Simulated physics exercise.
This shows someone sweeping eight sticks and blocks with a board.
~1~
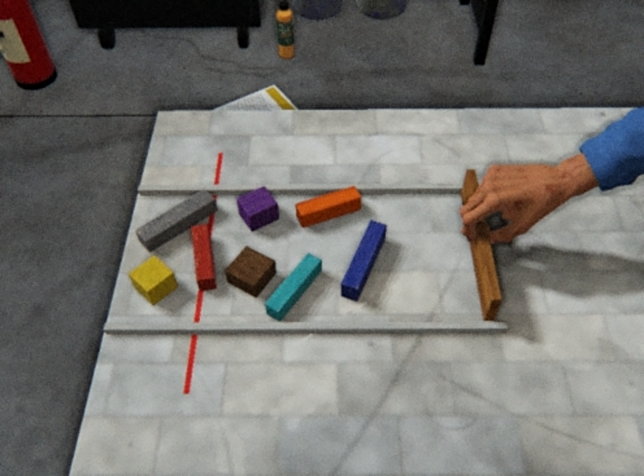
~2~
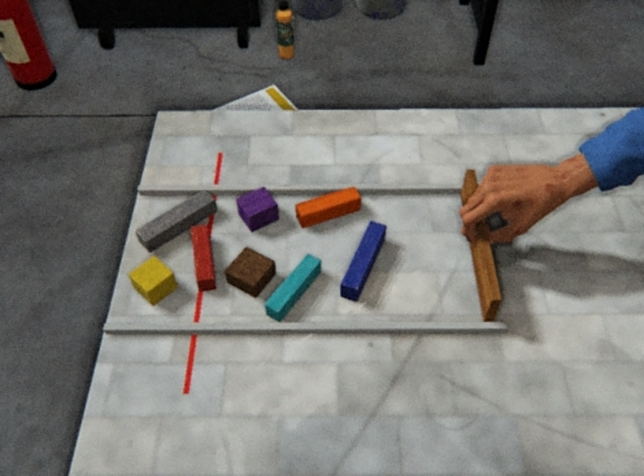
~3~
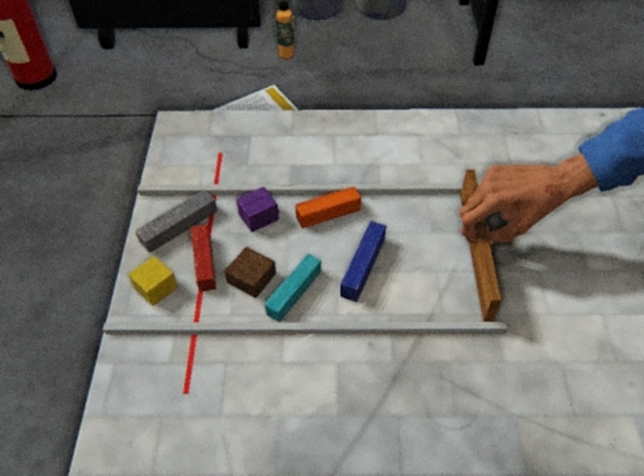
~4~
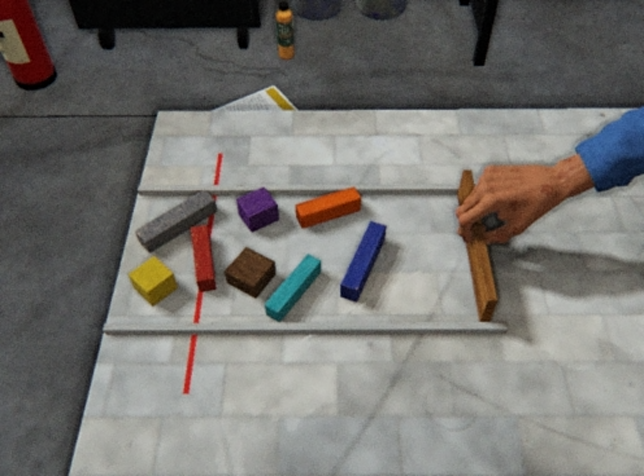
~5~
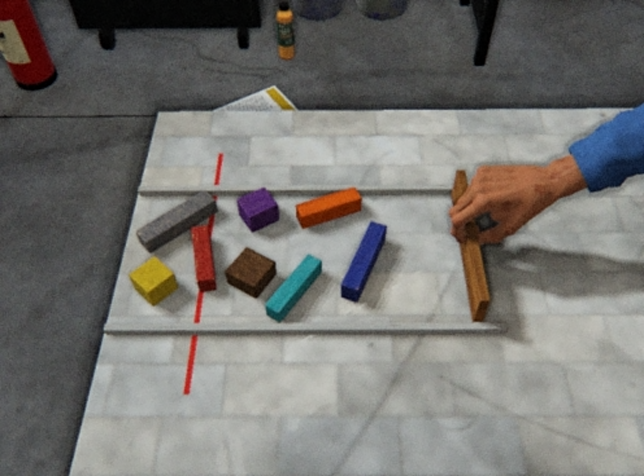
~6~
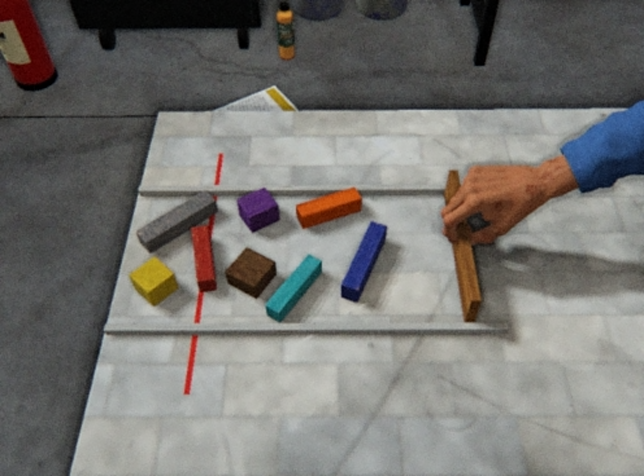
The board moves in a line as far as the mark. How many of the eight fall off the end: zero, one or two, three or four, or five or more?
Outcome: The number that fall off is one or two.
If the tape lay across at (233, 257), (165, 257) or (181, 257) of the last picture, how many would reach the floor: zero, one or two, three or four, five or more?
In that order: None; three to four; three or four.
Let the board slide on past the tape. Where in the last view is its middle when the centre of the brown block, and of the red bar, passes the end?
Near (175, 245) and (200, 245).
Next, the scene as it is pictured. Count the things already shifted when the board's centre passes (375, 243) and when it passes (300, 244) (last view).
First 1, then 5.
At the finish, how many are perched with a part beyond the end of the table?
It comes to 2.
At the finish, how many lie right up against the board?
The number is 2.
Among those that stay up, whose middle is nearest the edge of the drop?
The grey bar.
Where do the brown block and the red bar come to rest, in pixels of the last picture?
The brown block stops around (148, 276); the red bar around (125, 260).
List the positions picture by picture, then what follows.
In the first frame, yellow block (154, 281); grey bar (178, 220); red bar (204, 257); board (479, 242); tape (206, 256).
In the second frame, grey bar (178, 221); purple block (258, 209).
In the third frame, red bar (203, 258); board (479, 242).
In the fourth frame, yellow block (154, 281); blue bar (364, 260).
In the fifth frame, grey bar (178, 221); turquoise bar (295, 288).
In the sixth frame, yellow block (154, 281); grey bar (178, 221); red bar (204, 258); board (461, 243); tape (206, 257).
Soon after, none off yet; yellow block at rest near (154, 281); grey bar at rest near (178, 221); red bar at rest near (204, 258).
After that, none off yet; yellow block displaced about its own width near (124, 282); grey bar displaced a little near (161, 220); red bar displaced a little near (162, 260).
In the end, the number that fall off is one or two; gone, yellow block.
